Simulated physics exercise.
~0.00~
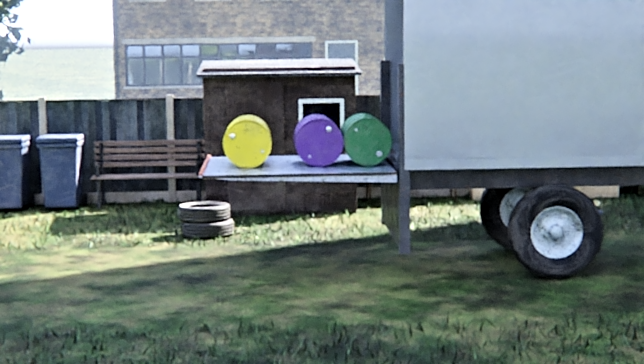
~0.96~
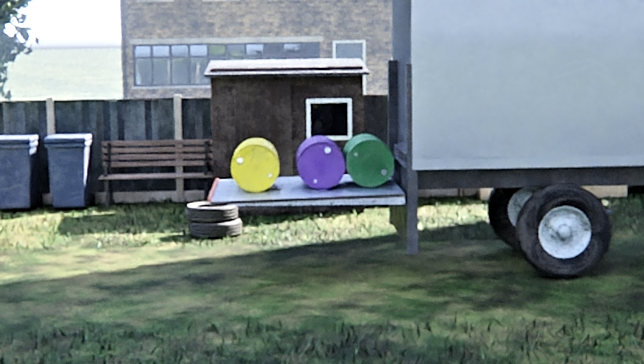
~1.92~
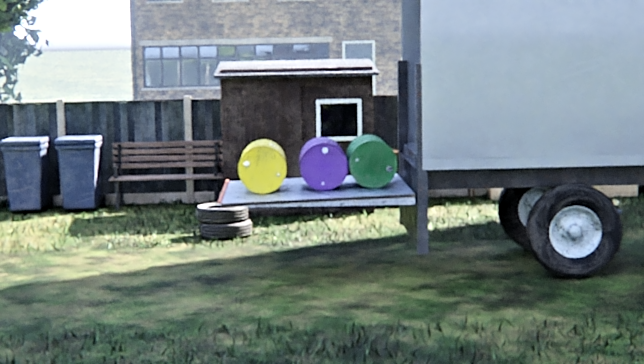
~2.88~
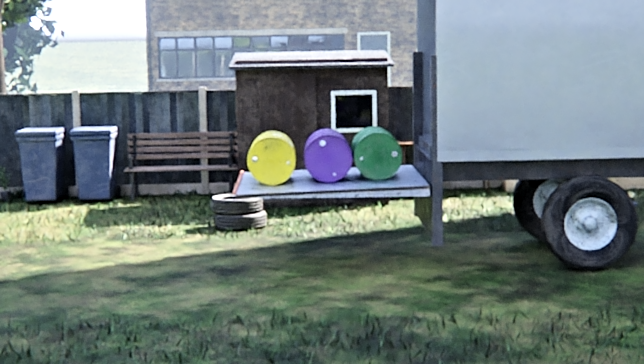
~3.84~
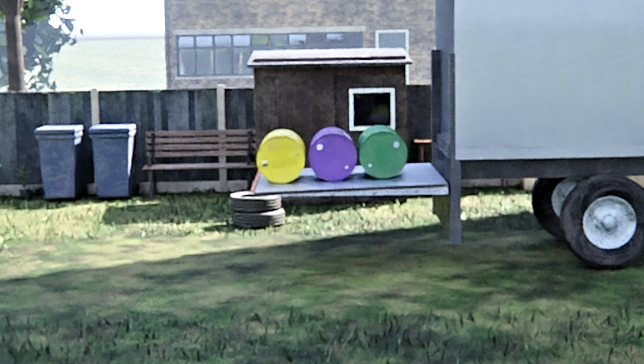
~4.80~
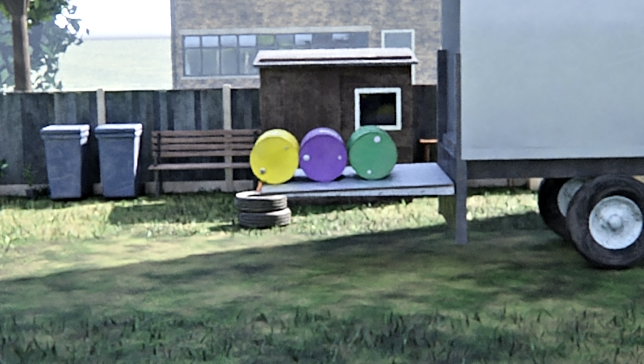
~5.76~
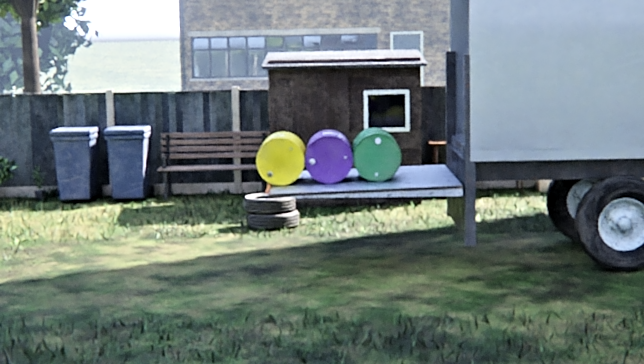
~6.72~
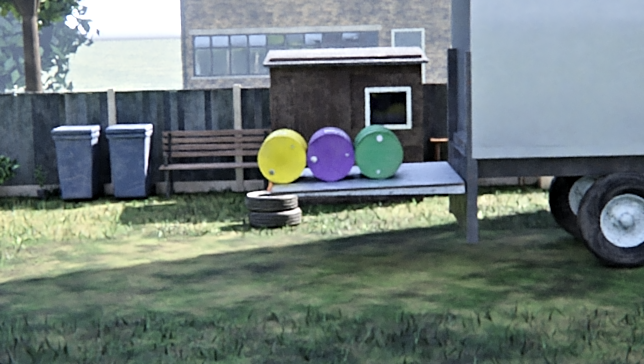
Three round drums, yellow on the left, purple in the middle and green on the right, rest on a flat platform at the rear of a pale trailer, seen from the side across a grassy yard. Behind them are a shed, a bench, two bins, a fence and a brick building. The platform drops a little and tips down toward its left edge as the view pans slightly left. The drums then roll a short way left, closing up against one another. They settle in a touching row, yellow nearest the edge, and all three stay on the platform.
